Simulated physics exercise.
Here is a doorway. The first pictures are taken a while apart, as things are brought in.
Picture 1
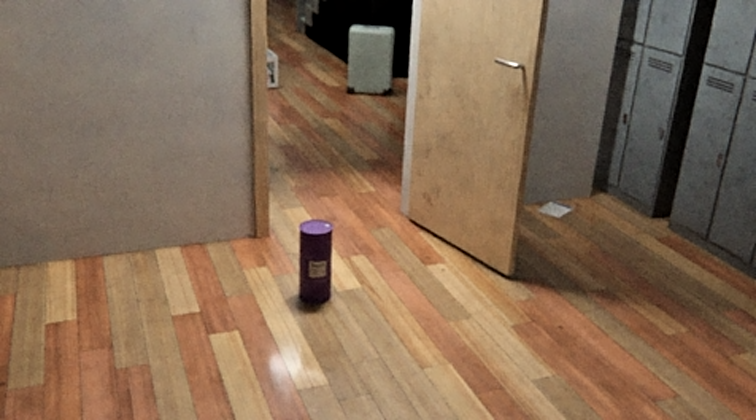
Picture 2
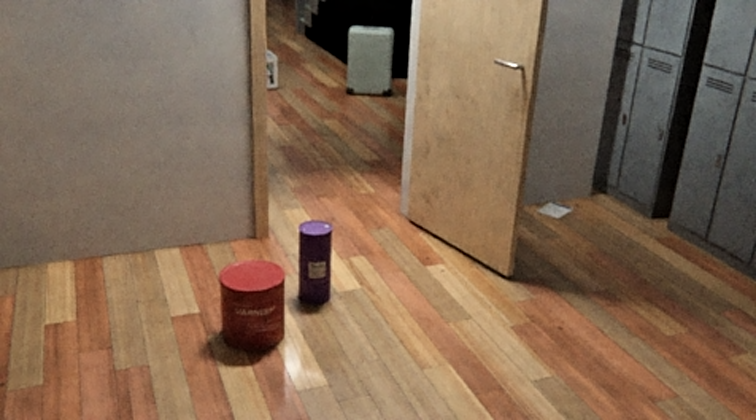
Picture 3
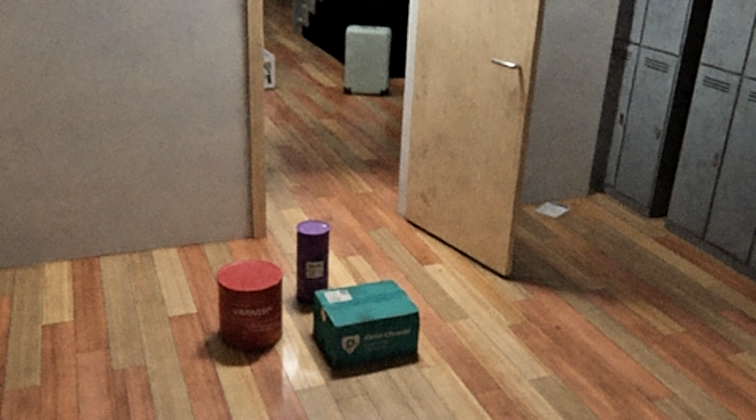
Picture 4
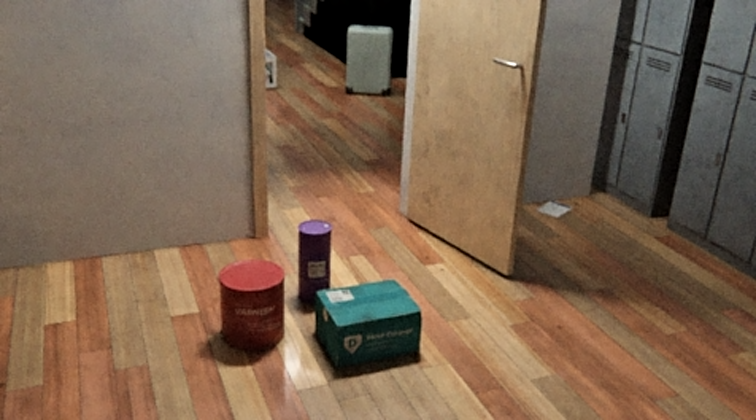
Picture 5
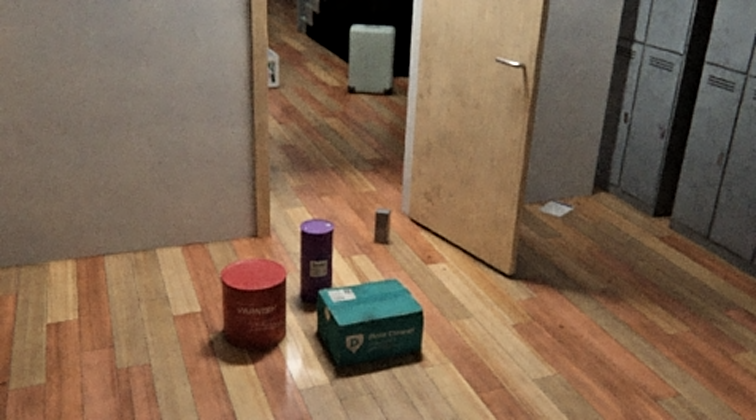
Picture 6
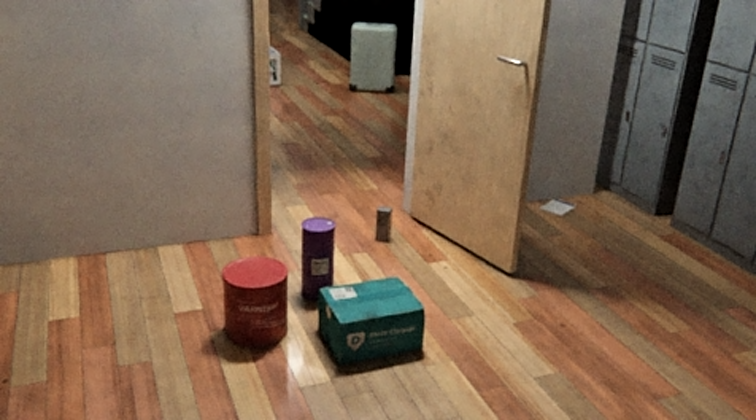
A red pail, a turquoise parcel and a small grey item appear in turn near a purple canister.
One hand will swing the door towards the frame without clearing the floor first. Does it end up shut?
The door closes.
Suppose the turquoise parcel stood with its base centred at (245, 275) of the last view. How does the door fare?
Then it closes.
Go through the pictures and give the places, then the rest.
The first picture shows door wide open and still; purple canister (316, 262).
The second picture shows door wide open and still; purple canister (315, 263).
The third picture shows door wide open and still; red pail (251, 305); turquoise parcel (365, 321).
The fourth picture shows door wide open and still; purple canister (315, 262); red pail (253, 304).
The fifth picture shows door wide open and still; turquoise parcel (369, 320); purple canister (317, 261).
The sixth picture shows door wide open and still; grey carton (384, 224); red pail (256, 301).
Then, 1.00 s on from there, door 78° open.
Then, 1.80 s on from there, door 42° open; grey carton shifted about its own width near (377, 222).
Then, 2.20 s on from there, door 23° open; grey carton shifted well along near (360, 216).
Then, 2.60 s on from there, door 5° open; grey carton shifted well along near (348, 209).
In the end, door 0° open; moved from the start, grey carton; the other 3 unmoved. At the end, from the last picture's camera, grey carton near (345, 206).
